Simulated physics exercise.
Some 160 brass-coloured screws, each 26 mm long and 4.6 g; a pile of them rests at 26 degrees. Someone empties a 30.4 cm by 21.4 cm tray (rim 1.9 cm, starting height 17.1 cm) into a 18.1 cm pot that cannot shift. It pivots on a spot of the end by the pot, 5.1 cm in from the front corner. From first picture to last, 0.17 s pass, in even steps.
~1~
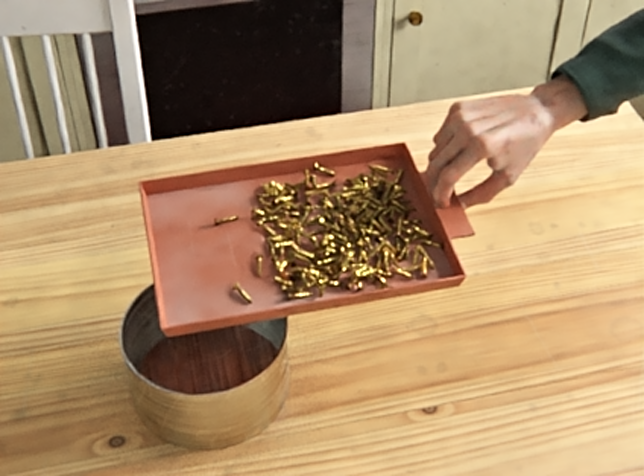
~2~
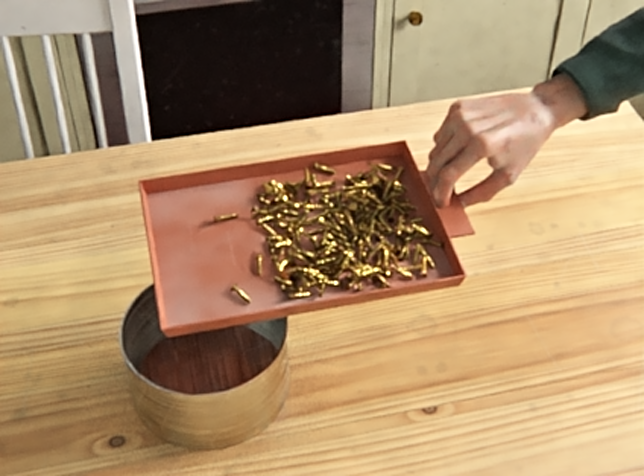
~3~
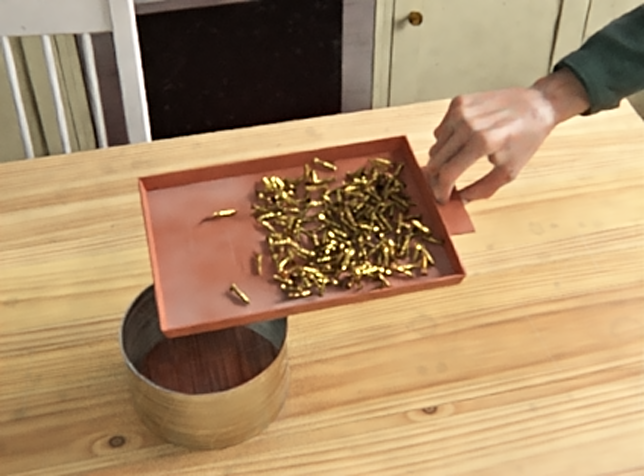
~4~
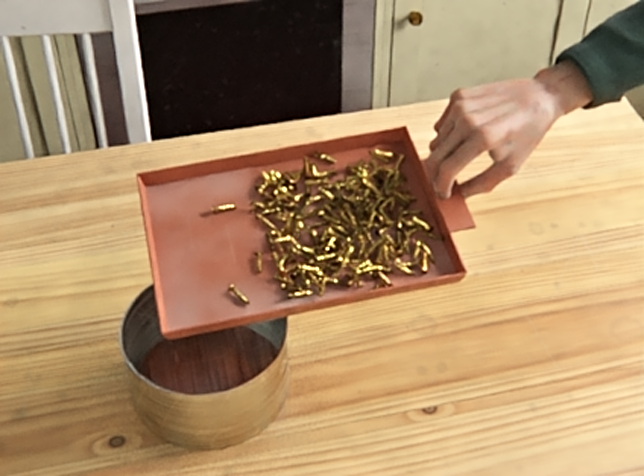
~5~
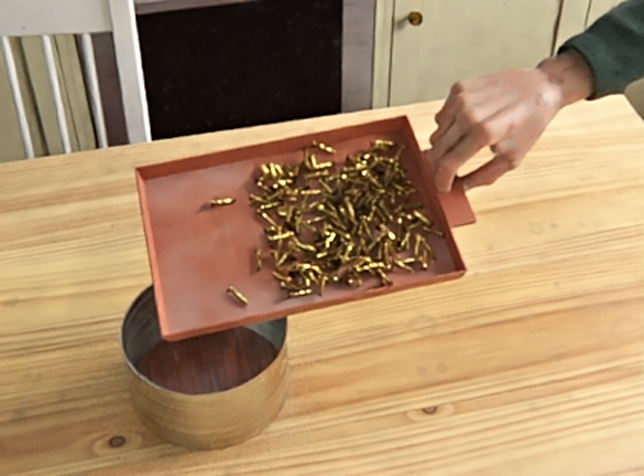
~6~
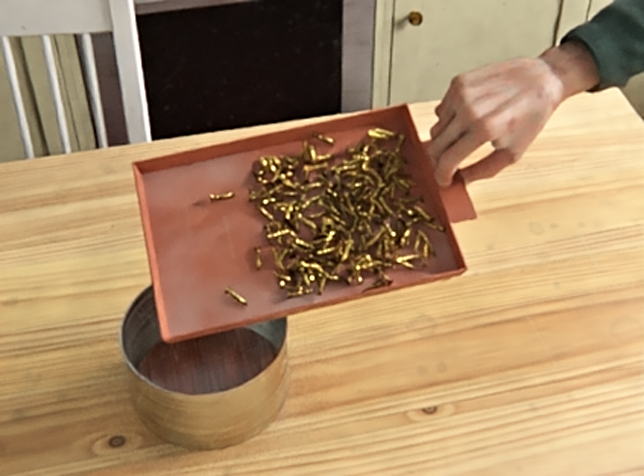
A hand in a dark green sleeve reaches in from the right, holding a shallow reddish tray of brass-coloured screws above a pale wooden table, seen from slightly above. A round pot with a dark inside stands beneath the tray's left end, with a white chair and cream cupboards behind. The hand slowly raises the tray's right end, steepening its leftward slope, while the screws stay heaped towards the right.
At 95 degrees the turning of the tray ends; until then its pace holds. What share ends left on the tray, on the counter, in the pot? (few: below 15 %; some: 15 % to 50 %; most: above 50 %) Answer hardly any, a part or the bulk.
Tray hardly any, counter the bulk, pot a part.
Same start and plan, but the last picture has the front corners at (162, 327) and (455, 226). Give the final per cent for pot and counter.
Pot 5, counter 95.
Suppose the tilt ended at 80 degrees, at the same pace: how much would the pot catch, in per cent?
It would be near 25 per cent.
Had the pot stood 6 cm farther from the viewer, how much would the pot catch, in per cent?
It would be near 0 per cent.
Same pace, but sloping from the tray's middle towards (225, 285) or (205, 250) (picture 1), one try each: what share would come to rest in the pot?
Some 10 and 5 per cent.
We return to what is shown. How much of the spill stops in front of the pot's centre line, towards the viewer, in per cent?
Some 100 per cent.
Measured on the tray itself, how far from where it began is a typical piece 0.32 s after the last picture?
Some 6 cm.
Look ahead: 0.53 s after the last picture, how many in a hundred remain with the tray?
About 55 per cent.
Then, 0.32 s after the last picture, tilt 54 degrees; the tray holds 100 %, the pot 0 %.
Then, 0.53 s after the last picture, tilt 80 degrees; the tray holds 55 %, the pot 5 %.
Then, 0.86 s after the last picture, tilt 95 degrees; the tray holds 0 %, the pot 25 %.
In the end, tray 0 %, counter 75 %, pot 25 %.
